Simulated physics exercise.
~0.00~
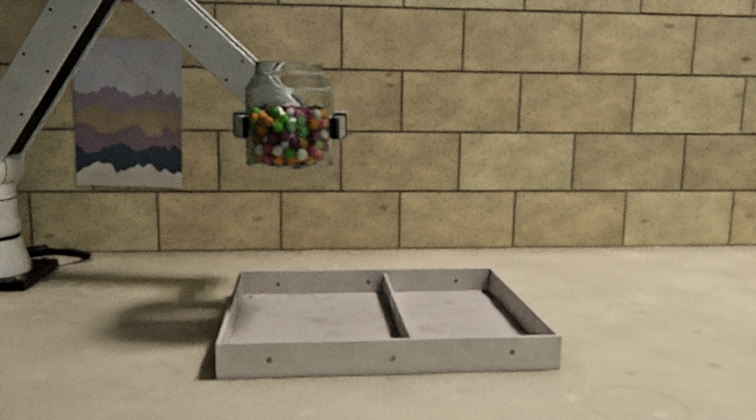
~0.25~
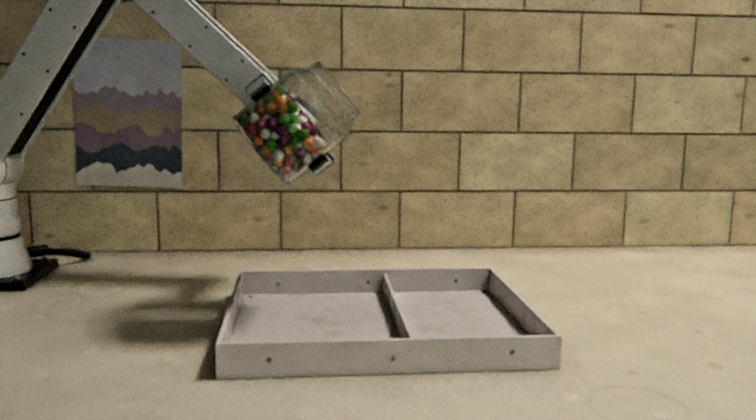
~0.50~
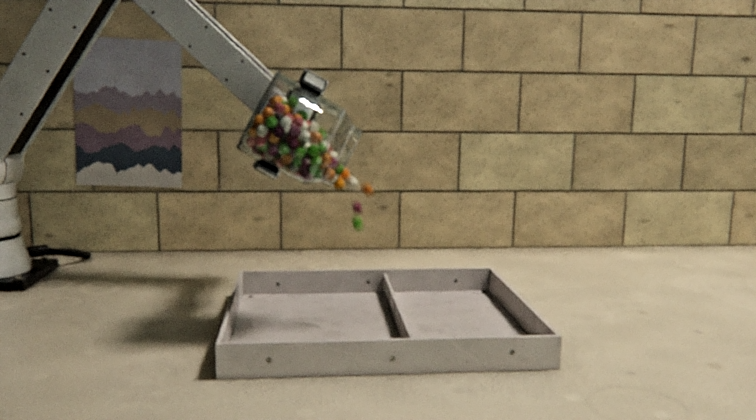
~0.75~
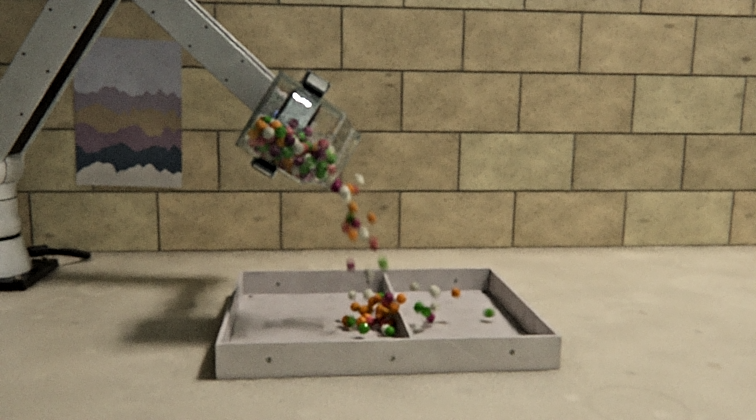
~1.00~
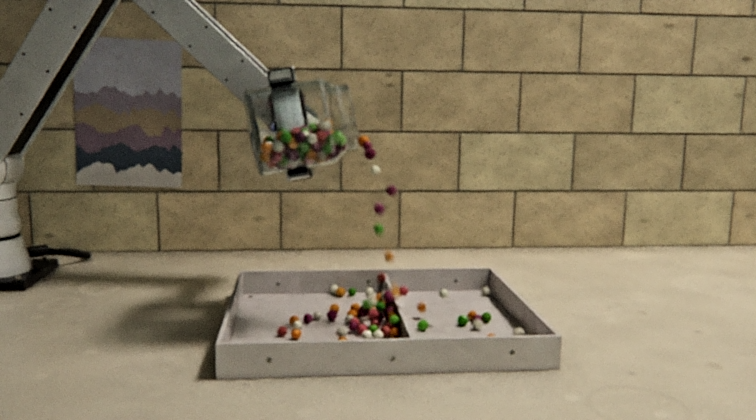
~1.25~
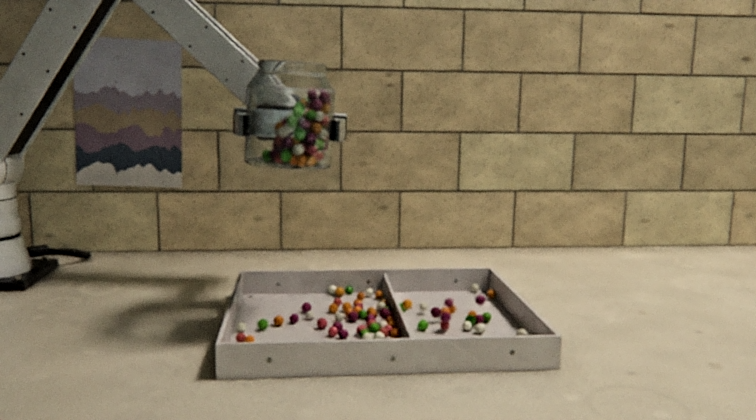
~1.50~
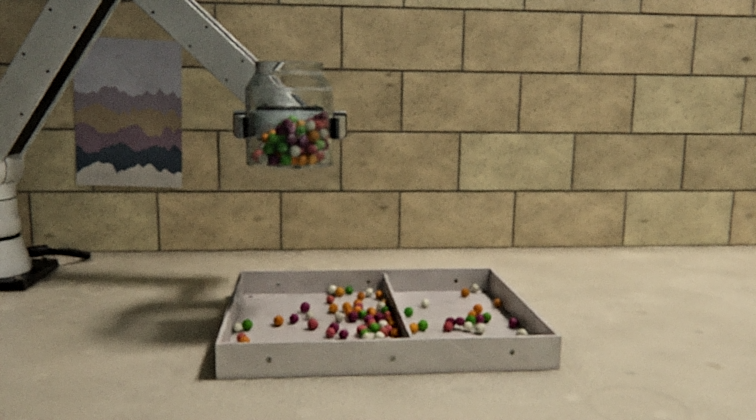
A white robot arm on the left holds a clear jar of colourful round sweets above a pale tabletop, seen from the side by a still camera. Below sits a shallow grey tray split by a cross wall, with a tan block wall and a layered mountain print behind. The arm tips the jar to the right until sweets spill from its mouth, landing around the divider and scattering into both parts. It then turns the jar upright again, stopping the flow. Many sweets remain in the jar, while more lie in the left part than the right.
